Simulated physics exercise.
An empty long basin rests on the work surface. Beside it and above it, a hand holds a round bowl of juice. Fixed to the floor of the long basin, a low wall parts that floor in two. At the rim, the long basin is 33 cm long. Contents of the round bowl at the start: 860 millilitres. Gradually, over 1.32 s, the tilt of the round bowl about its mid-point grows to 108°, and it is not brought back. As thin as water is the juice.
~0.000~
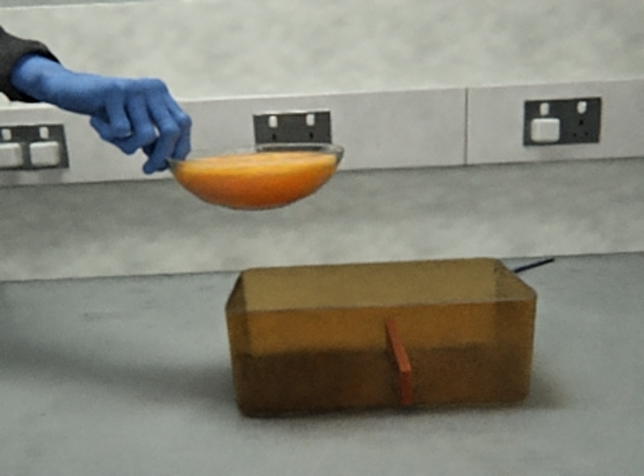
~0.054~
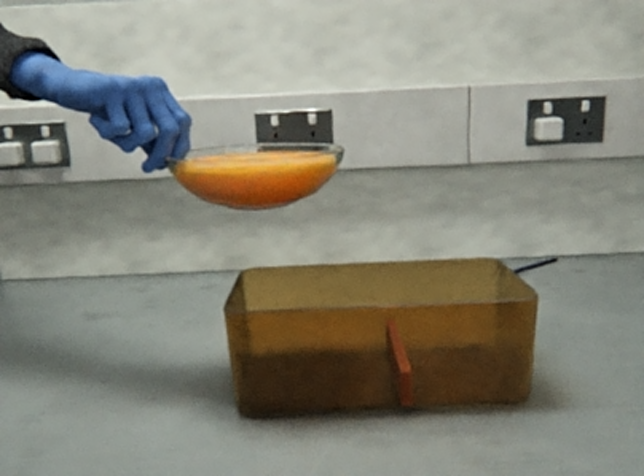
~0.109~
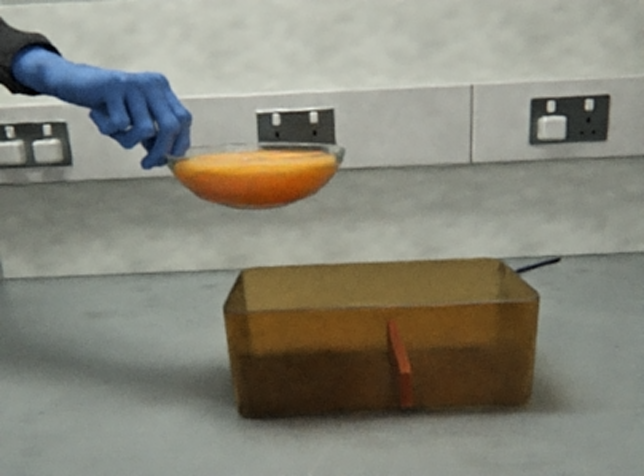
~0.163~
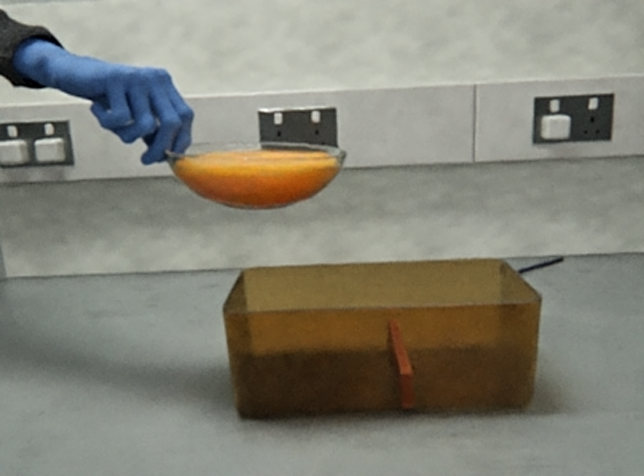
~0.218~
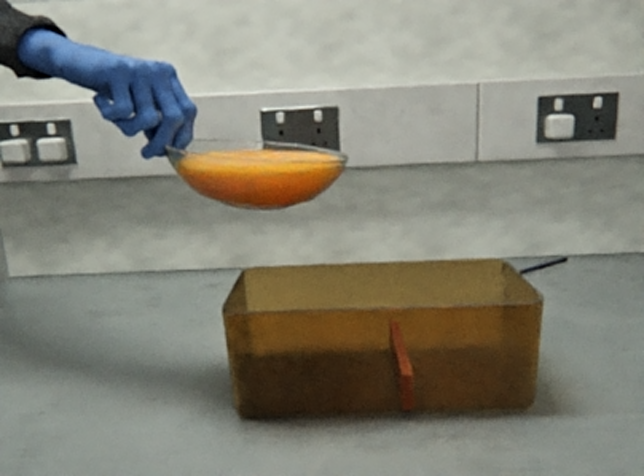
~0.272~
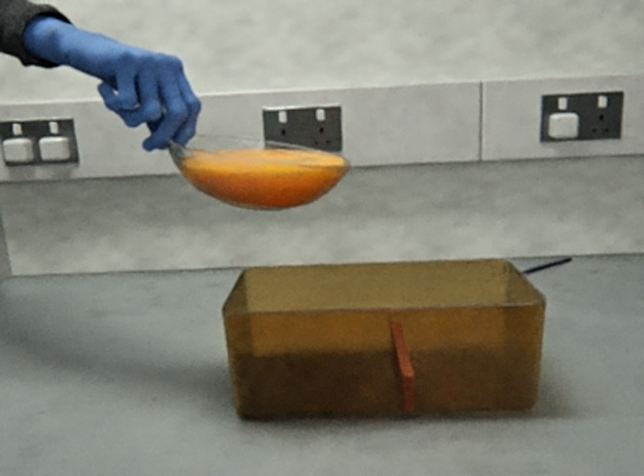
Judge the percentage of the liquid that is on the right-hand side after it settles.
My estimate is 59 %.
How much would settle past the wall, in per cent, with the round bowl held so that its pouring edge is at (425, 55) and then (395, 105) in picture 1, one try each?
I'd expect close to 60 per cent and then close to 80 per cent.
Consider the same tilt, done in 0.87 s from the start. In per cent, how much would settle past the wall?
Then you'd be looking at around 45 in a hundred.
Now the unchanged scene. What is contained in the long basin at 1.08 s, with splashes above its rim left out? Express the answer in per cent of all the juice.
Looks like about 98 % of the whole amount.
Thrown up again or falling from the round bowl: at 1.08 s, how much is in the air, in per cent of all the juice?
About 0 per cent.
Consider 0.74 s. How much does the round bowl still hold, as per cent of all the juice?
At that time about 18 in a hundred parts are still held.
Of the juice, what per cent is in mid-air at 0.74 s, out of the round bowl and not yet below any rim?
It comes to about 32 percent.
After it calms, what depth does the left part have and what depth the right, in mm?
Some 12 mm on the left and some 26 mm on the right.
After 0.74 s the tilt is 64° and 17 per cent is still to pour, 10 is left of the wall and 40 right of it.
After 1.08 s the tilt is 99° and 0 per cent is still to pour, 40 is left of the wall and 59 right of it.
After 1.43 s the tilt is 108° and 0 per cent is still to pour, 39 is left of the wall and 59 right of it.
After 1.82 s the tilt is 108° and 0 per cent is still to pour, 39 is left of the wall and 59 right of it.
In the end 39 per cent lies left of the wall, 59 right of it and 2 outside.
